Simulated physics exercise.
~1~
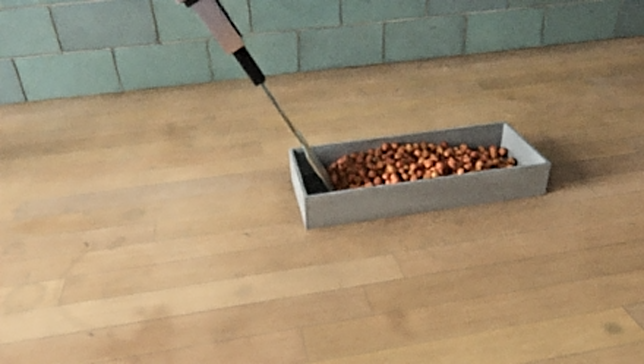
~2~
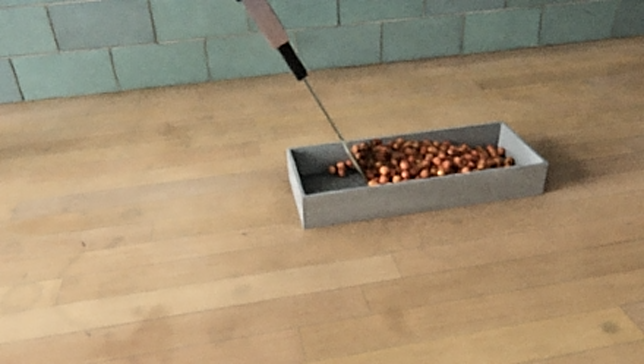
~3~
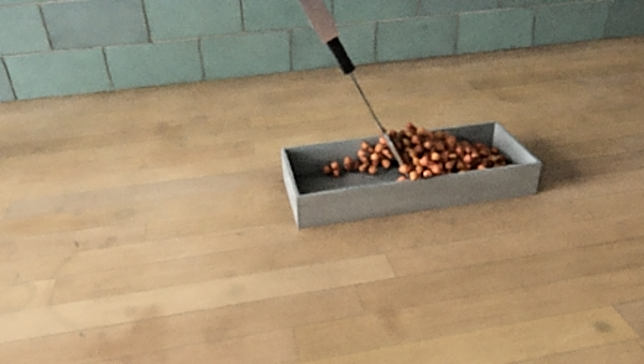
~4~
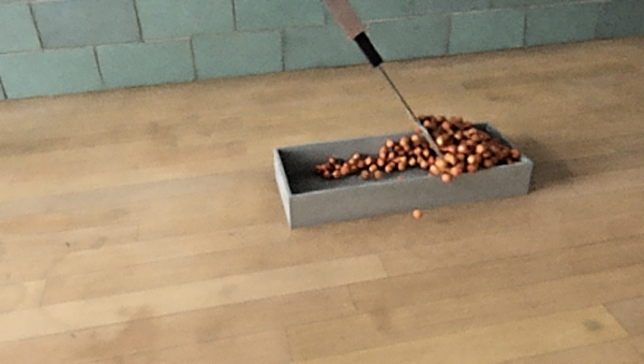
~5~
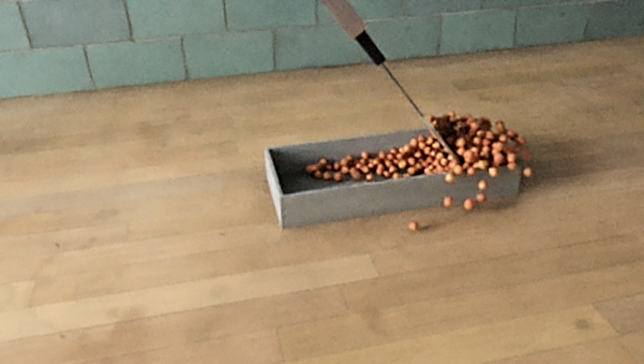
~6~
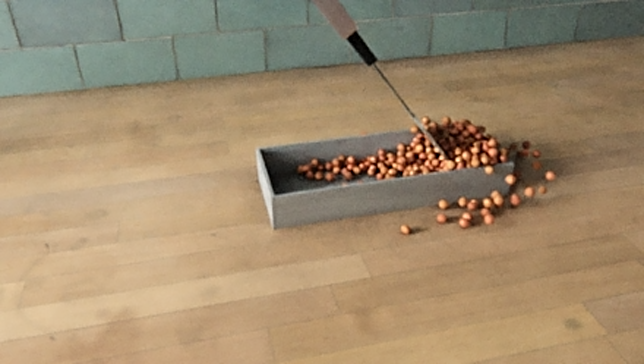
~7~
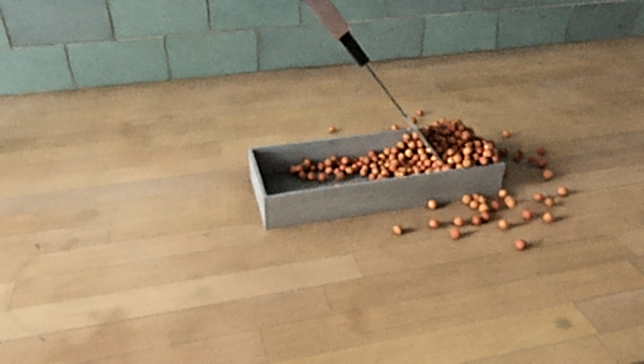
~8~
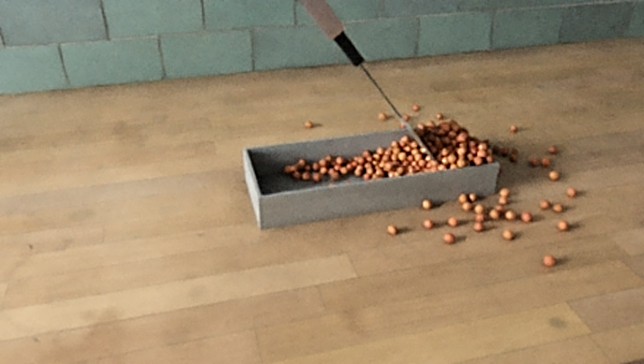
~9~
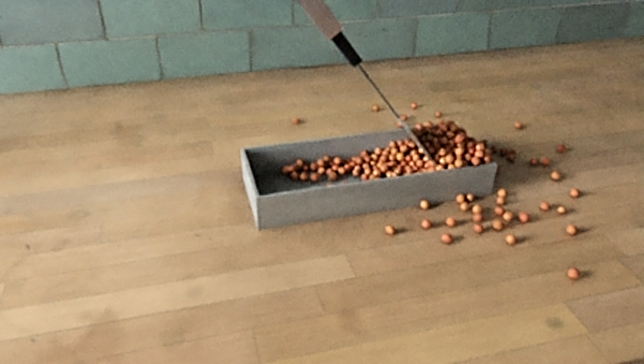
A turner with a dark and pale handle reaches down into a long grey tray of shiny orange-brown beads, seen from slightly above on a pale wooden tabletop before a green tiled wall. Starting at the tray's left end, its blade pushes right, sweeping the beads into a steep heap. The heap rises above the rim, and beads spill over the near side and right end, with a few going over the back. The blade halts, tilted slightly, as the view drifts a little right. Stray beads roll outward and lie scattered around the tray, while most remain inside.
